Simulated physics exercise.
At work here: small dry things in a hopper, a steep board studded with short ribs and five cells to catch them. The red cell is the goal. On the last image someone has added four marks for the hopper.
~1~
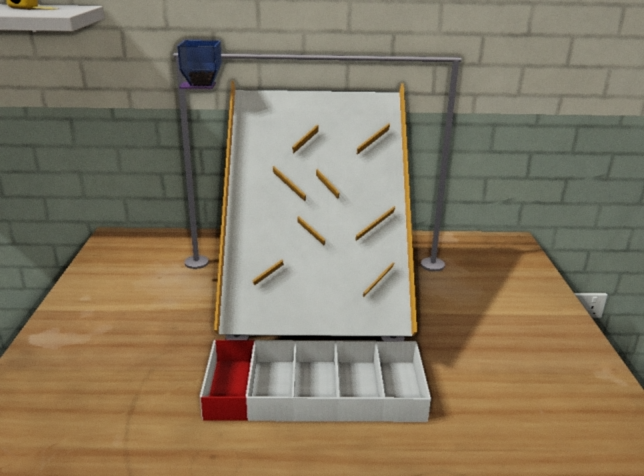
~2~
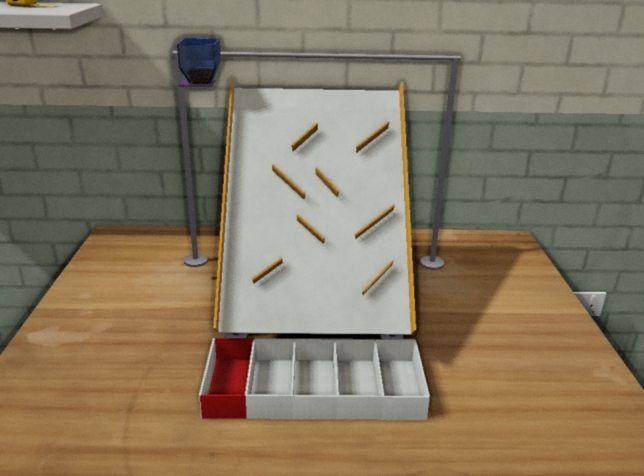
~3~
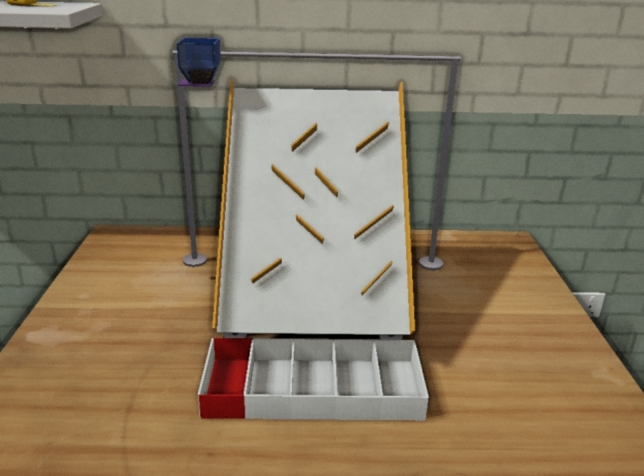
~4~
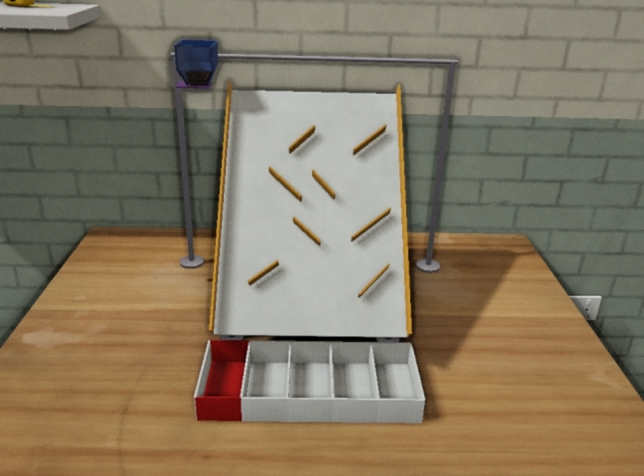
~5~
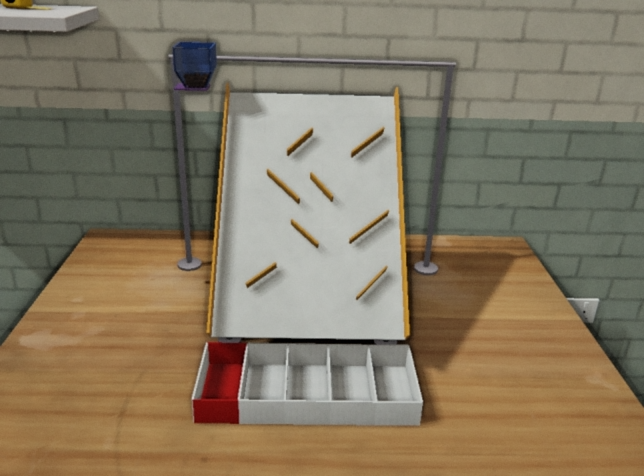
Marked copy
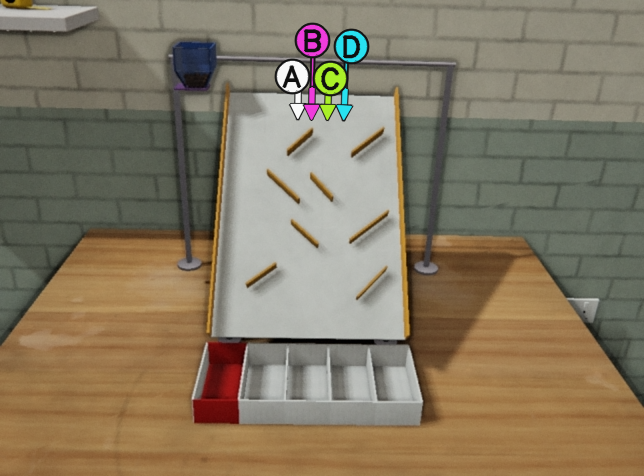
A tilted white board with orange-yellow side rails and eight short slanted ribs stands on a wooden table before a brick wall, cream above and green below, seen from the front and slightly above. A dark blue hopper sits at the upper left of a grey metal frame, and a five-cell tray lies below, its leftmost cell red, the others white. Nothing on the table moves; only the view drifts very slightly.
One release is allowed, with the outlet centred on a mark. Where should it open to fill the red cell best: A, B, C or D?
A beats the others.
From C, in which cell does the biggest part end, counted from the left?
The third.
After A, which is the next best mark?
It is B.
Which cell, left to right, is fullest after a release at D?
The third.
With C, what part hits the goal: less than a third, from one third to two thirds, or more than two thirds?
Less than a third.
On the marked copy, mark A meets the board at (297, 113); mark B meets the board at (311, 114); mark C meets the board at (327, 114); mark D meets the board at (343, 114).
With A, about half in the red cell, about half in other cells.
With B, about a quarter in the red cell, most in other cells.
With C, a stray few in the red cell, nearly all in other cells.
With D, none in the red cell, nearly all in other cells.
